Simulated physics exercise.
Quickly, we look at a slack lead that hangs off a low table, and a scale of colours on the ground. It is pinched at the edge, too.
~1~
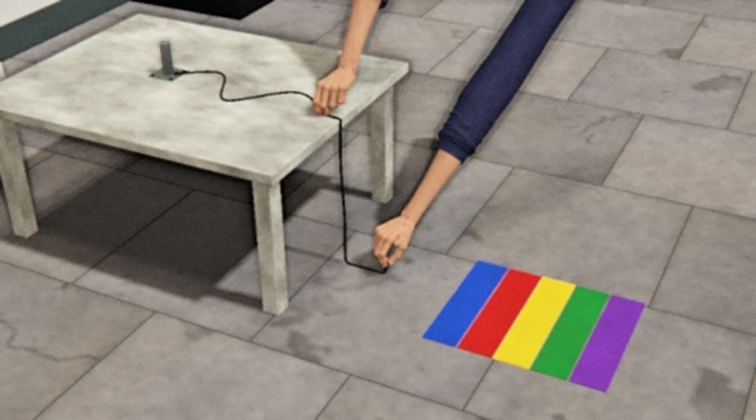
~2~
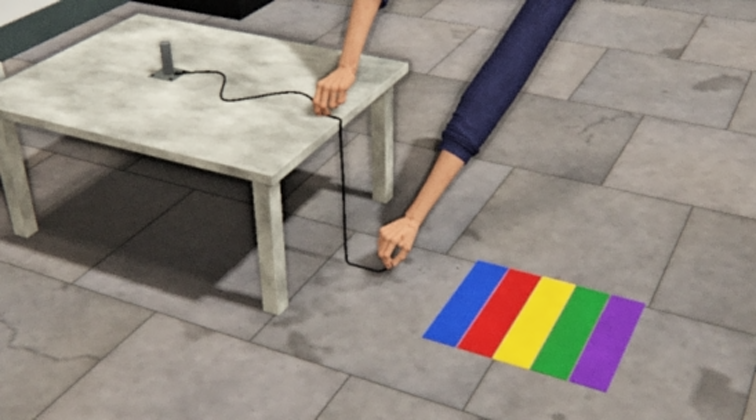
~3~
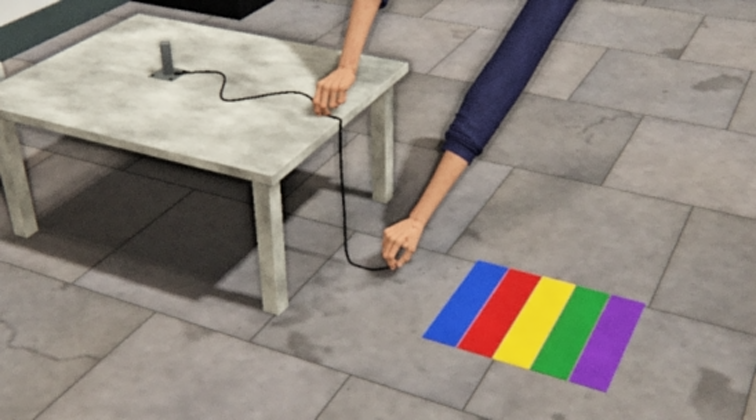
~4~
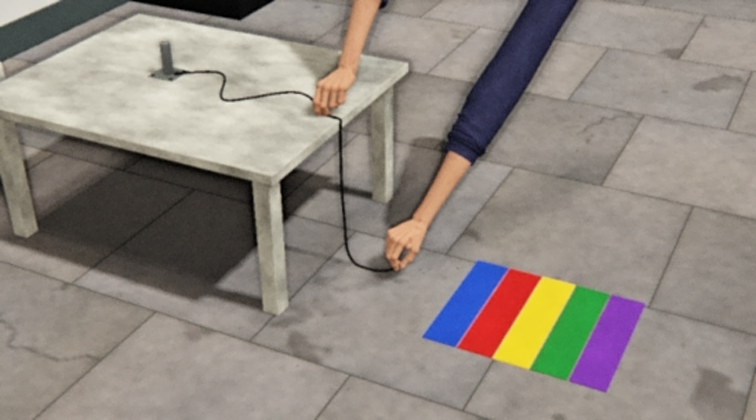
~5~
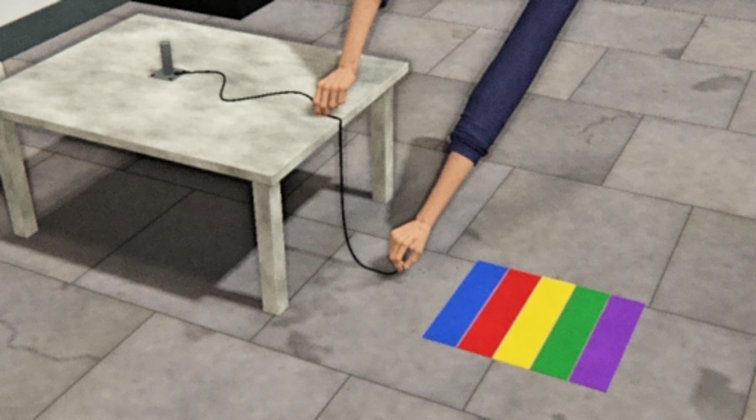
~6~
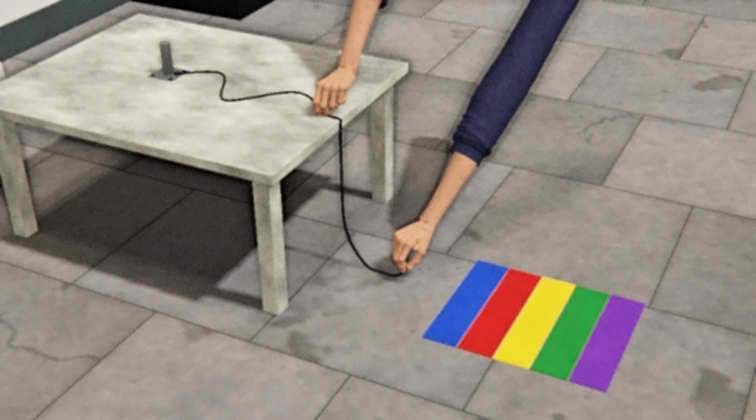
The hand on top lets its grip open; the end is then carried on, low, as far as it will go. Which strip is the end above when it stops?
The green one.
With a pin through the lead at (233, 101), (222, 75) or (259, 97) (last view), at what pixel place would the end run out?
Respectively (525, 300), (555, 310) and (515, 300).
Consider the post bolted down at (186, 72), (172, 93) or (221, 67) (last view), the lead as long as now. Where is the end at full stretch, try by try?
Taking the tries in turn, you get (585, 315), (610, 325) and (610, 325).
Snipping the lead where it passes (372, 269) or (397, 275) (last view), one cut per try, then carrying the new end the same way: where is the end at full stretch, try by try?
About (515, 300), then (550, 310).
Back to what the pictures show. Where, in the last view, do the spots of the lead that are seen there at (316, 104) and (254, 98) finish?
The first one ends up at (360, 132) and the second one at (293, 104).
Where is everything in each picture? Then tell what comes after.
In the first picture, end (387, 263); blue (449, 327); red (484, 337); yellow (520, 347); green (557, 358); purple (595, 369).
In the second picture, end (391, 264); lead through (208, 72) (222, 98) (293, 92) (331, 117) (343, 182) (346, 250).
In the third picture, end (396, 266).
In the fourth picture, end (399, 266); lead through (208, 72) (222, 98) (293, 92) (331, 117) (341, 182) (348, 250).
In the fifth picture, end (403, 267).
In the sixth picture, end (406, 268); lead through (208, 72) (222, 98) (293, 92) (331, 117) (342, 182) (355, 251).
Early on, end near (515, 298); over red.
Midway, end near (550, 307); over yellow.
At the end of the slack, end near (570, 313); over green. The end stops over the green strip.
